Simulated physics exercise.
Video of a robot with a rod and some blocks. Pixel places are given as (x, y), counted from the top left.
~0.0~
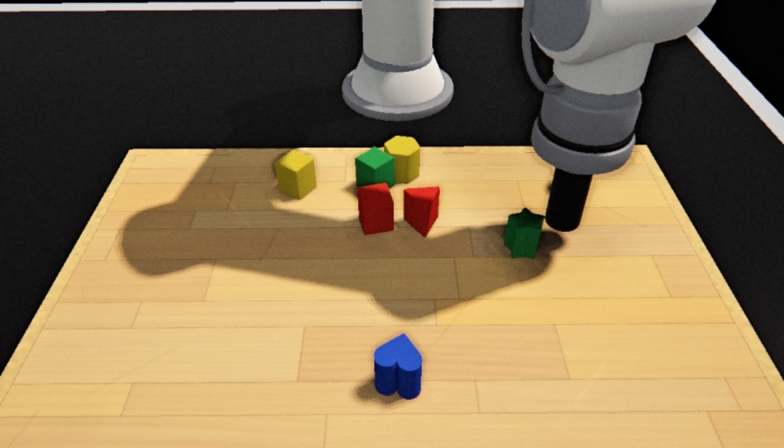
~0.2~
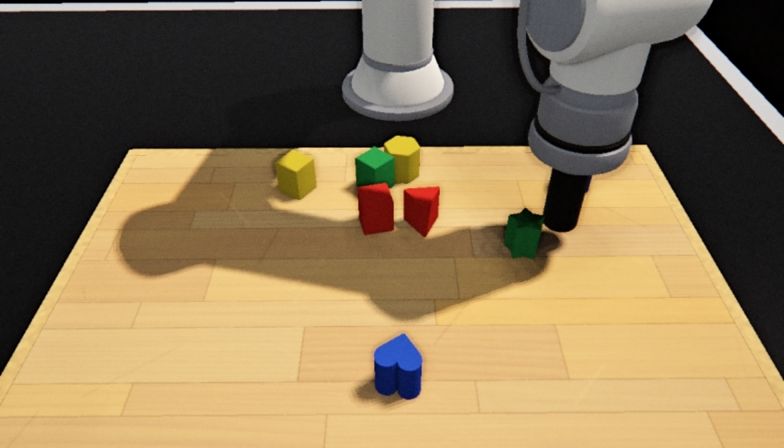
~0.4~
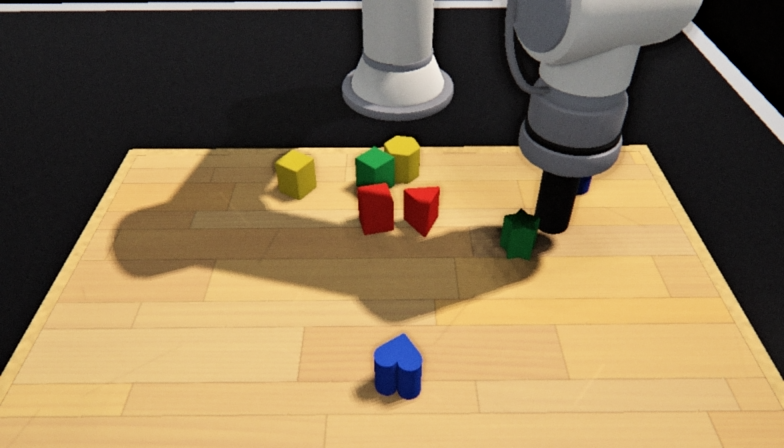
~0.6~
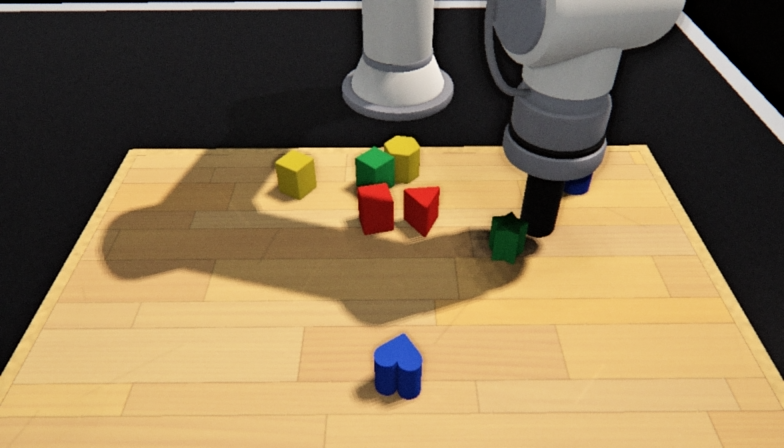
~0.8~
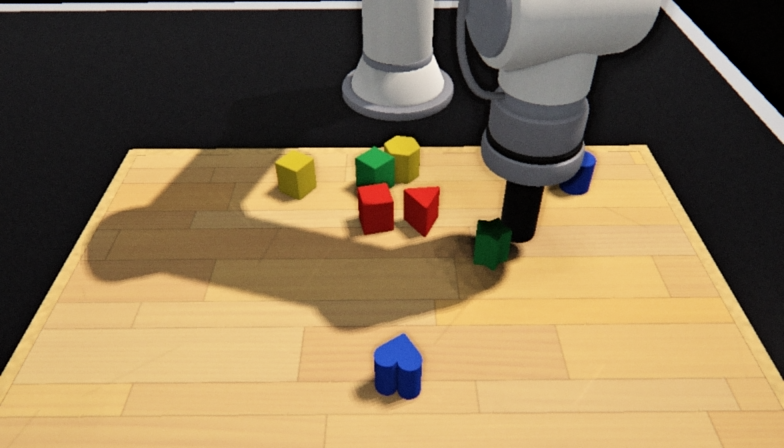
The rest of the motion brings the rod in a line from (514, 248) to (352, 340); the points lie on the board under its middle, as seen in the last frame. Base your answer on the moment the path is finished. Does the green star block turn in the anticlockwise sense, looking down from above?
I'd say no.
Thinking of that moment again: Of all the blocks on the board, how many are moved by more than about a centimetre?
In total, one block gets moved by over 1 cm.
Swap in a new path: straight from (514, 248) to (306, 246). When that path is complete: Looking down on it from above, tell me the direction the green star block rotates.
Viewed from overhead, the green star block winds up turned anticlockwise.
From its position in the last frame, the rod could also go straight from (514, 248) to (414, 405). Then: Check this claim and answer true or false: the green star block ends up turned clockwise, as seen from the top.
That statement is accurate.
What follows on the original path. One third of the way, rod at (466, 261); green star block at (437, 254).
Two thirds of the way, rod at (411, 292); green star block at (377, 279), turned 20° clockwise.
At the end, rod at (350, 325); blue heart block unmoved; green star block at (329, 288), turned 80° clockwise.
